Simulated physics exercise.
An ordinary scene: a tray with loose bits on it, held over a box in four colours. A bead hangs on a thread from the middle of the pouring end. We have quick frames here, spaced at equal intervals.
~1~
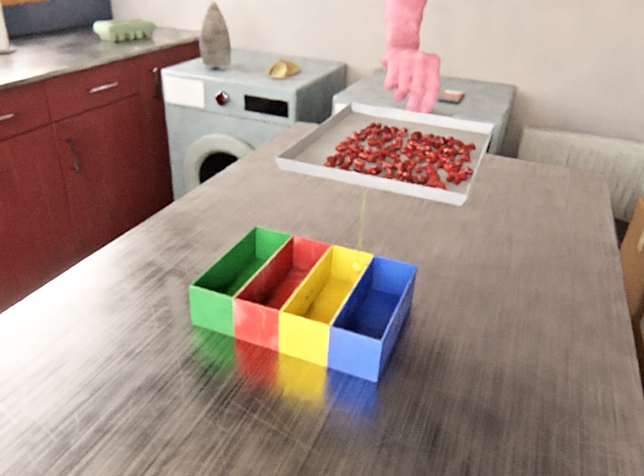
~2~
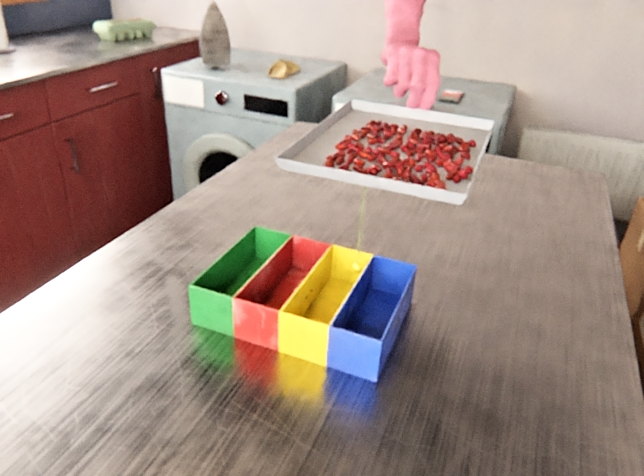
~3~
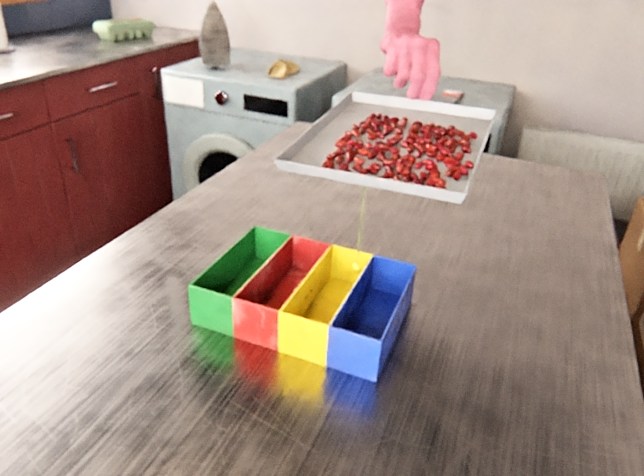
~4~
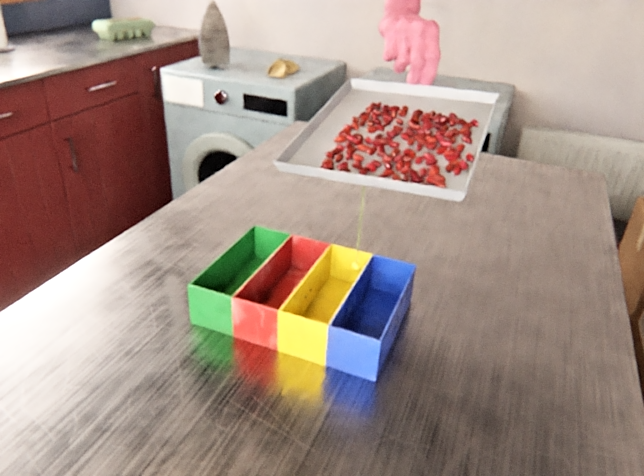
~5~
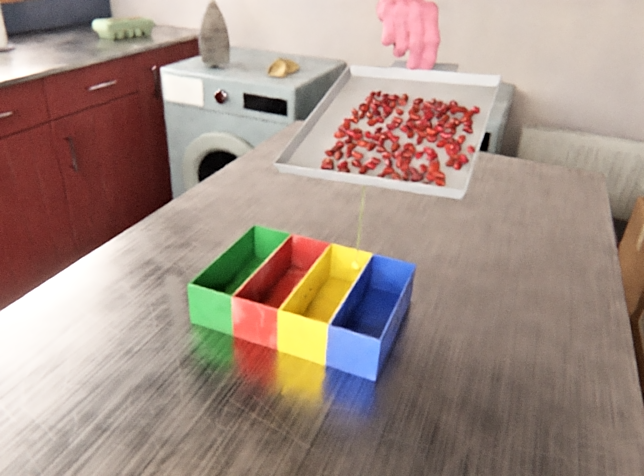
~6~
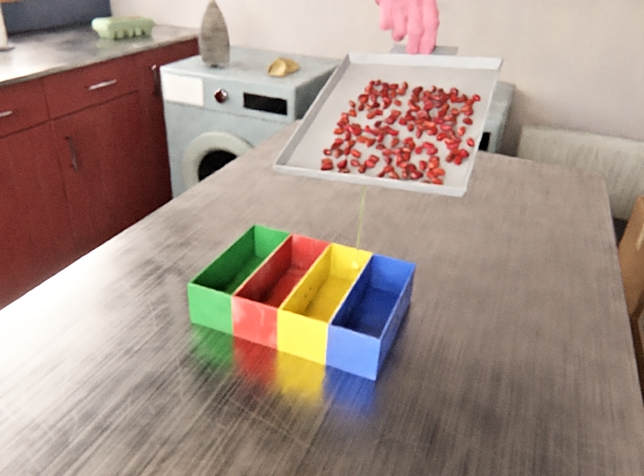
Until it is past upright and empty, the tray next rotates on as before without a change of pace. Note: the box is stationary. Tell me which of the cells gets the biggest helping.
The biggest helping lands in the red cell.
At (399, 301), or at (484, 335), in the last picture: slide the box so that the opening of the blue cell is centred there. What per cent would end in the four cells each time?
Result: 100 % and 40 %.
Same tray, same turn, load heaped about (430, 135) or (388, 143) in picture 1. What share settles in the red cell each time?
The first start yields 40 per cent, the second 40 per cent.
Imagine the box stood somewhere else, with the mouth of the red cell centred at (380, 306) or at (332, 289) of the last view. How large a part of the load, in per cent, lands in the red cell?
10% for the first placement, 30% for the second.
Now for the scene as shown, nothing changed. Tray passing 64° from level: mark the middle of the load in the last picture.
About (344, 158).
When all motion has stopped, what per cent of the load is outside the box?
About 10 per cent.
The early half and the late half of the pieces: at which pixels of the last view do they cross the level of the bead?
The opening part goes through (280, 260); what follows goes through (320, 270).
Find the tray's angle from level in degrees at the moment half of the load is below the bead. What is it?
Near 100 degrees.
Shortly afterwards, tray tipped steeply; all but a few on the tray; a little falling or outside the box.
Next, tray tipped past a quarter turn; a little on the tray; near a quarter in the red cell; a little in the yellow cell; a little in the green cell; only a few in the blue cell; near a quarter falling or outside the box.
Some moments later, tray tipped past a quarter turn; near a third in the red cell; near a quarter in the yellow cell; a little in the green cell; a little in the blue cell; a little falling or outside the box.
In the end, tray tipped past a quarter turn; near a third in the red cell; near a quarter in the yellow cell; a little in the green cell; a little in the blue cell; a little outside the box.
